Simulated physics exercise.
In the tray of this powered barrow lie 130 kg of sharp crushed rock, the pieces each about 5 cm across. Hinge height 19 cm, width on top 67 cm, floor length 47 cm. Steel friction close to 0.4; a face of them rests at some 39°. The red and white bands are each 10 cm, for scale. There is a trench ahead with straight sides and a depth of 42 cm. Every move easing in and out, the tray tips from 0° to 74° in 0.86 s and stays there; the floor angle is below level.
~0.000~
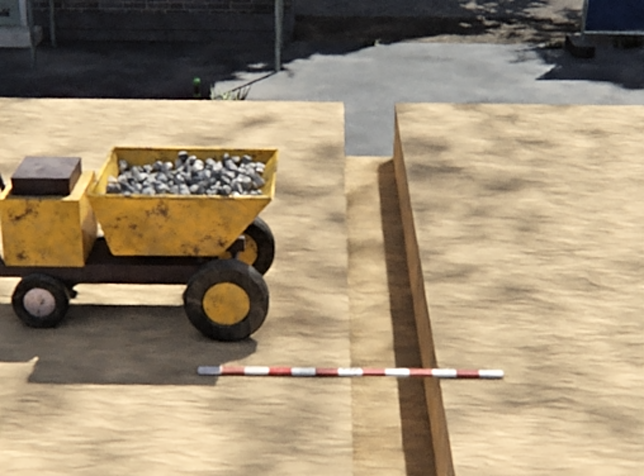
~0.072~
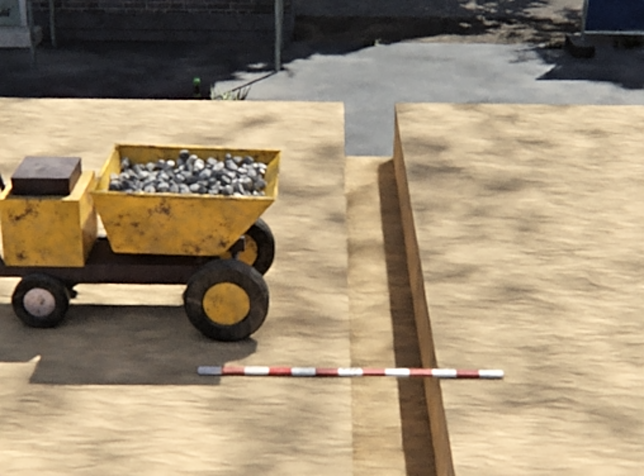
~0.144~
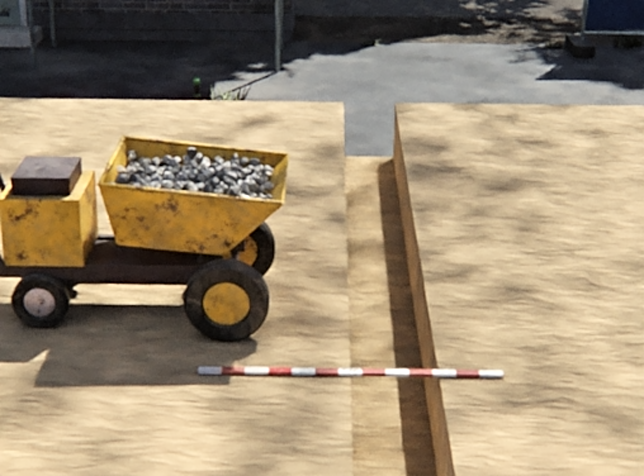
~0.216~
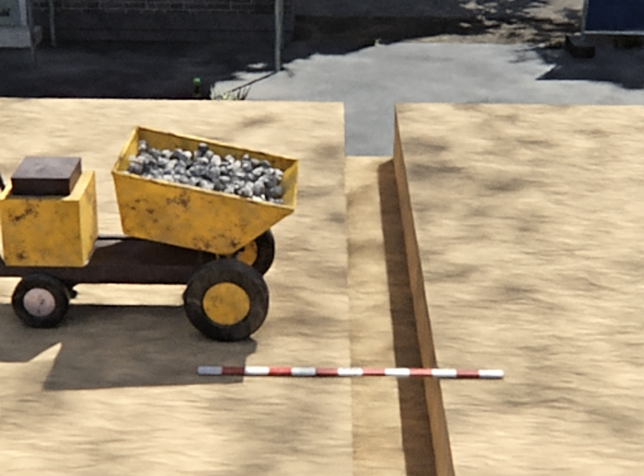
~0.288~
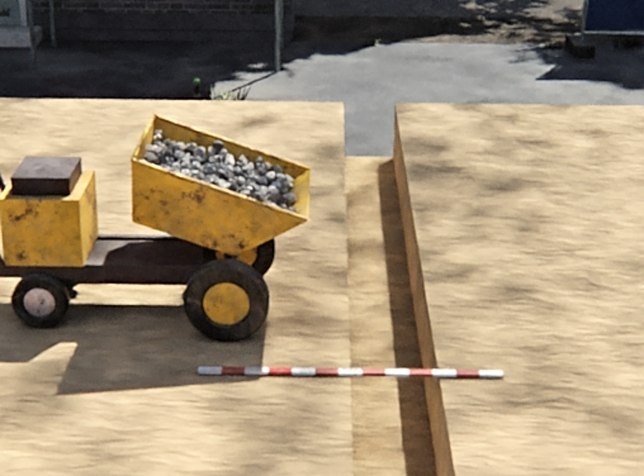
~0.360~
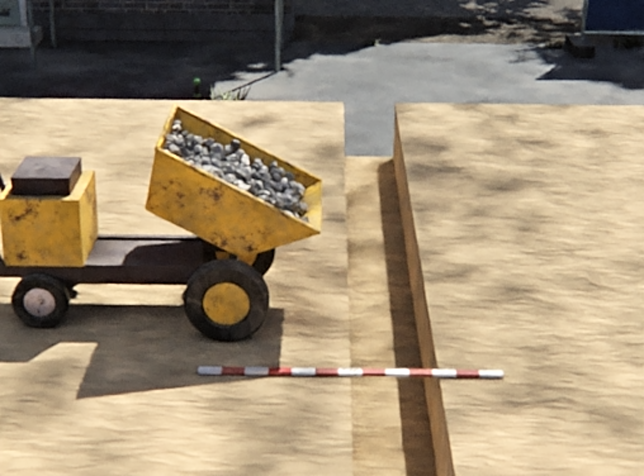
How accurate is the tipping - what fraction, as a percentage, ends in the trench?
Close to 99 in every hundred.
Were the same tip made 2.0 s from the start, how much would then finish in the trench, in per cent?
100 per cent.
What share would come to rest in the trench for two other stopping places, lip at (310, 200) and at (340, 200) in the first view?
From the first spot near 80, from the second near 40 per cent.
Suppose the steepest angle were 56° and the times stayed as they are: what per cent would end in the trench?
In that case some 25 per cent.
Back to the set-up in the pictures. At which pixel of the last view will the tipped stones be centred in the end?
Somewhere near pixel (389, 373).
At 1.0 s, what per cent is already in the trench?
Close to 30 per cent at that time.
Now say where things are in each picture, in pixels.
In the first frame, lip at (272, 199), floor tilted 0°, highest stones at (209, 172).
In the second frame, lip at (275, 200), floor tilted 1°, highest stones at (205, 170); the stones move at 0.3 m/s on average.
In the third frame, lip at (283, 204), floor tilted 6°, highest stones at (171, 168); the stones move at 0.5 m/s on average.
In the fourth frame, lip at (294, 210), floor tilted 12°, highest stones at (147, 158); the stones move at 0.8 m/s on average.
In the fifth frame, the tray is at 19°, its lip at (307, 220); the top of the load is at (163, 148); the stones move at 0.9 m/s on average.
In the sixth frame, lip at (320, 233), floor tilted 28°, highest stones at (179, 140); the stones move at 1.0 m/s on average.
After 0.6 s the floor is at 62°; 100 % in the tray; the foremost stones are at (346, 262).
After 1.0 s the floor is at 74°; 68 % in the tray, 32 % in the trench; the foremost stones are at (425, 342).
After 1.3 s the floor is at 74°; 27 % in the tray, 72 % in the trench, 1 % past the trench; the foremost stones are at (481, 332).
After 3.3 s the floor is at 74°; 0 % in the tray, 99 % in the trench, 1 % past the trench; the foremost stones are at (491, 337).
